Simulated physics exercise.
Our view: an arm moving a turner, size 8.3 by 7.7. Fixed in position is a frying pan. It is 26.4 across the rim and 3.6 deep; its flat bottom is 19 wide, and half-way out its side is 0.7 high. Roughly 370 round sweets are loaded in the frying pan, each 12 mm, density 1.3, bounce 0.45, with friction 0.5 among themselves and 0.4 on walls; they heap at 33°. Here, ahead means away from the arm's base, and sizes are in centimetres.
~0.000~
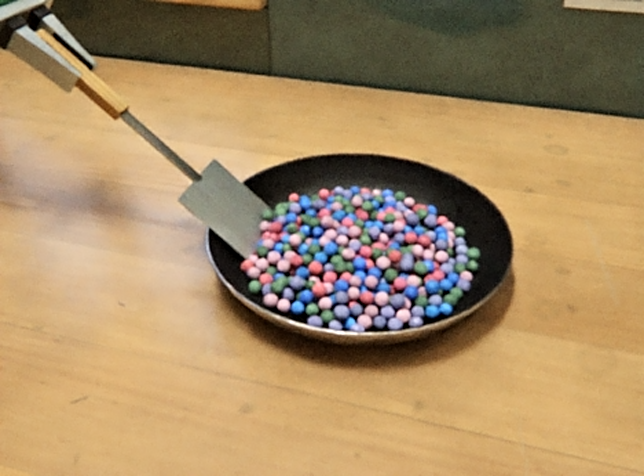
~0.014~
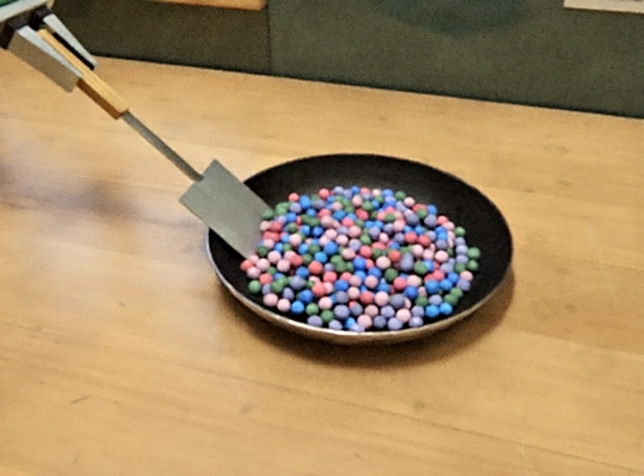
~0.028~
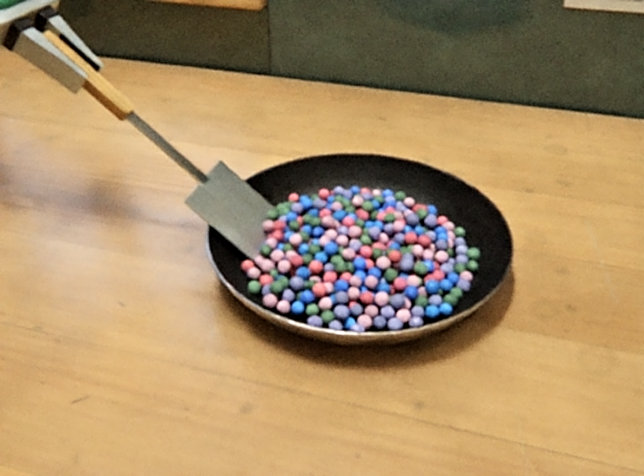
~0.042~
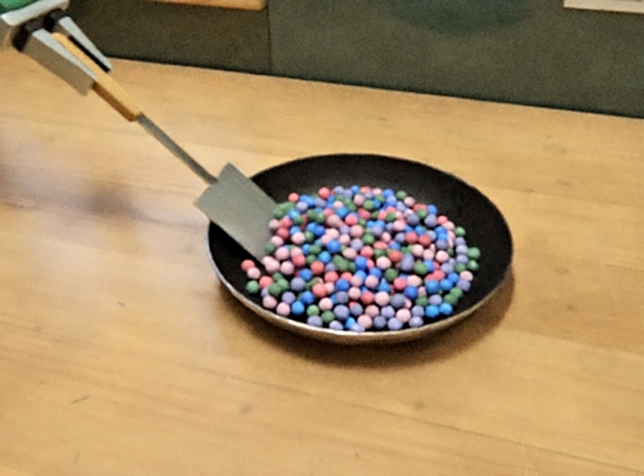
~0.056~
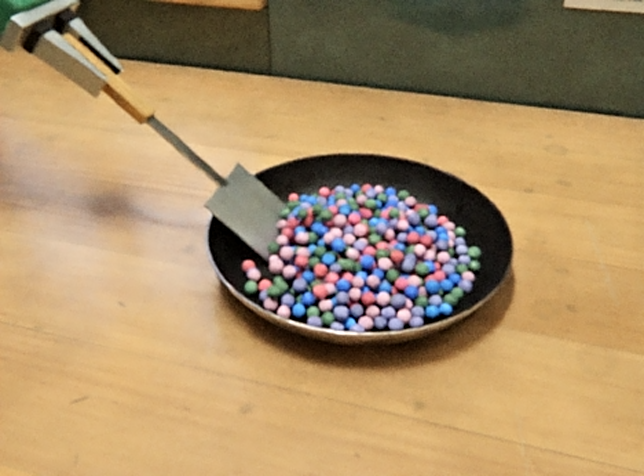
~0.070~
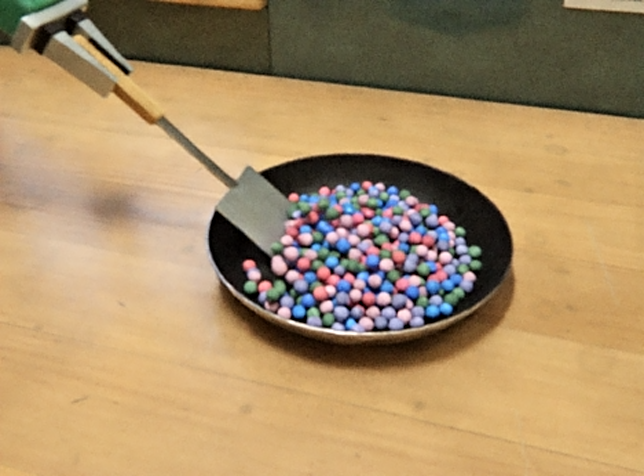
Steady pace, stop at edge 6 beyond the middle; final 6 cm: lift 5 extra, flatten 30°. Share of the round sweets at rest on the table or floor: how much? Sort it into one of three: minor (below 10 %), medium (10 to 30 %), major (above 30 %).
Minor, below 10 %.
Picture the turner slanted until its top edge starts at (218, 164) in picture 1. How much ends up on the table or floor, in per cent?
Spill: Approx. 5 per cent.
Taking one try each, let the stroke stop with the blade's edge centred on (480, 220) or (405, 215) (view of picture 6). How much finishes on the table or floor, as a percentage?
About 20 and 5 per cent.
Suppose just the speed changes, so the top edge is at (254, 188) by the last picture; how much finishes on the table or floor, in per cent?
Some 15 percent.
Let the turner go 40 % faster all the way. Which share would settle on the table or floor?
About 15 per cent.
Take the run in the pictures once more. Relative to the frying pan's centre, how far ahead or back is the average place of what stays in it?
About 4.0 cm ahead.
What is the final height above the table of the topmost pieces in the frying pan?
Roughly 4.5 centimetres.
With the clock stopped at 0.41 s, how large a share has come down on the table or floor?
Some 5 per cent.
After 0.13 s, sloping 41°, highest piece 6 above the table; 368 in the frying pan.
After 0.19 s, sloping 28°, highest piece 6 above the table; 368 in the frying pan.
After 0.41 s, sloping 11°, highest piece 5 above the table; 347 in the frying pan, 19 on the table or floor, 2 on the blade or in flight.
After 1.46 s, sloping 11°, highest piece 4 above the table; 346 in the frying pan, 22 on the table or floor.
At rest, 346 in the frying pan, 22 on the table or floor. That is 6 % on the table or floor.
